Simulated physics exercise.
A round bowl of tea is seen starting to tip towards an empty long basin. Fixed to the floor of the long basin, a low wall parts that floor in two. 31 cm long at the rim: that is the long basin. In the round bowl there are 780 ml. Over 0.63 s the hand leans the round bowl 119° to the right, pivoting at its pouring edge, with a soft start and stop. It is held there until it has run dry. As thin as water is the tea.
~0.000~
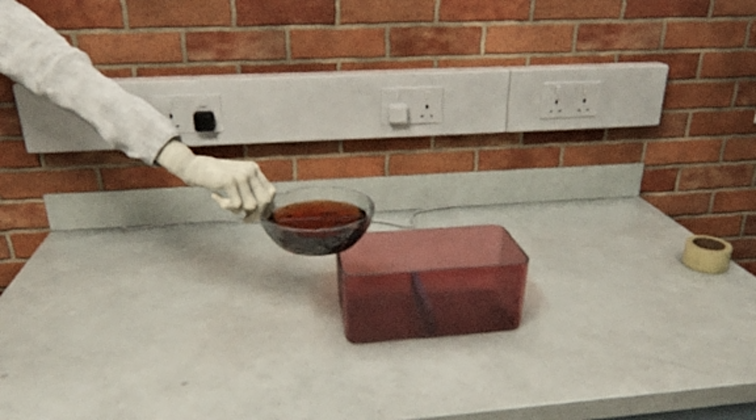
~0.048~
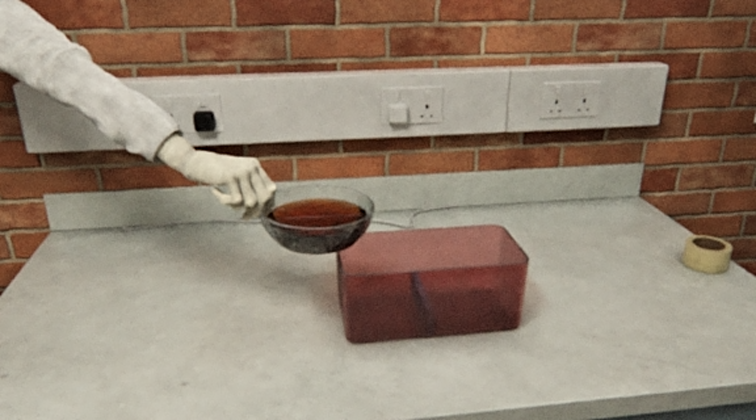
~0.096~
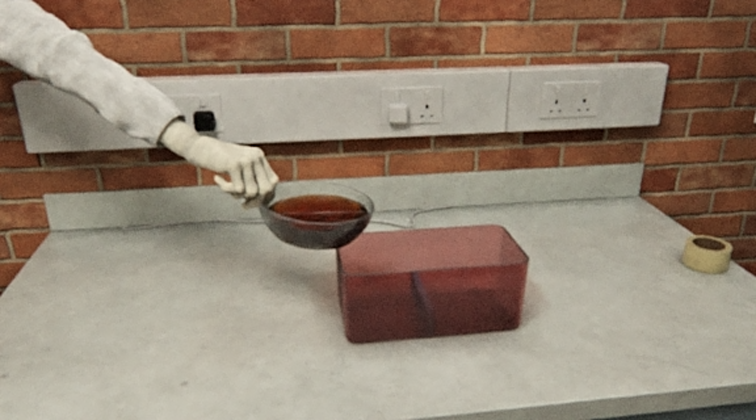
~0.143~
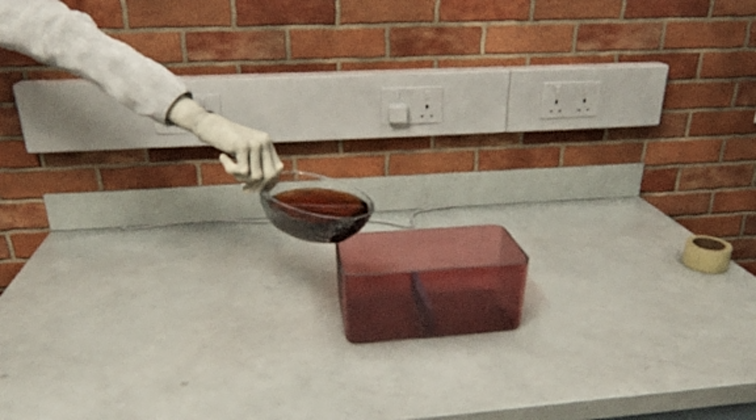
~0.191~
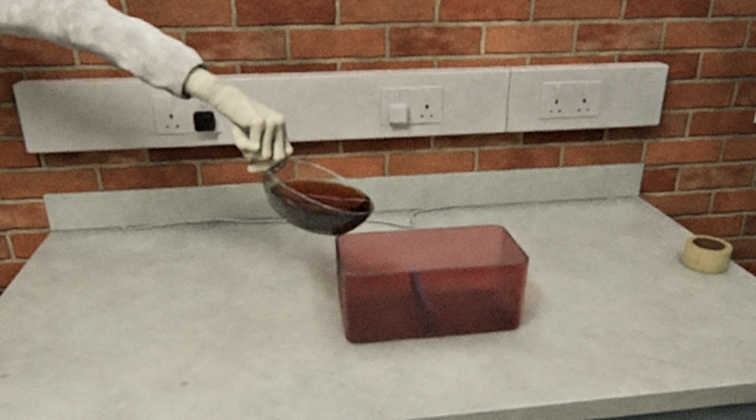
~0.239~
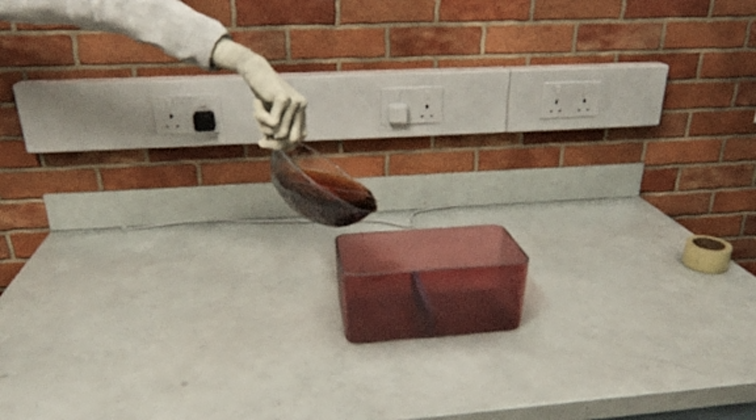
A gloved hand tilting a clear round bowl of dark reddish-brown liquid rightward above a red translucent basin on a grey worktop.
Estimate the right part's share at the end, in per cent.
Roughly 63 per cent is in the right part.
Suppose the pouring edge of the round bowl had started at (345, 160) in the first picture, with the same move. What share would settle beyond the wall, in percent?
Result then: Approx. 60 %.
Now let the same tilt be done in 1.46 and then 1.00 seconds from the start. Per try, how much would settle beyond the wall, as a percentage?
In order, 75 and 80 per cent.
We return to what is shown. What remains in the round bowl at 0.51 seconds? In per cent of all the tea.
I'd estimate some 6 % remains.
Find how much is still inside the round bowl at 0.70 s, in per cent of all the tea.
Roughly 0 per cent.
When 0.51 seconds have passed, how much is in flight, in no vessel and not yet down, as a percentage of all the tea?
About 64 per cent.
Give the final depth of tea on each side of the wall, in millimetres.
Around 12 mm deep on the left, around 22 mm deep on the right.
By 0.51 s the tilt is 108° and 6 per cent is still to pour, 6 is left of the wall and 24 right of it.
By 0.70 s the tilt is 119° and 0 per cent is still to pour, 12 is left of the wall and 77 right of it.
By 0.91 s the tilt is 119° and 1 per cent is still to pour, 21 is left of the wall and 56 right of it.
By 1.13 s the tilt is 119° and 0 per cent is still to pour, 32 is left of the wall and 63 right of it.
At rest 32 per cent lies left of the wall, 63 right of it and 5 outside.
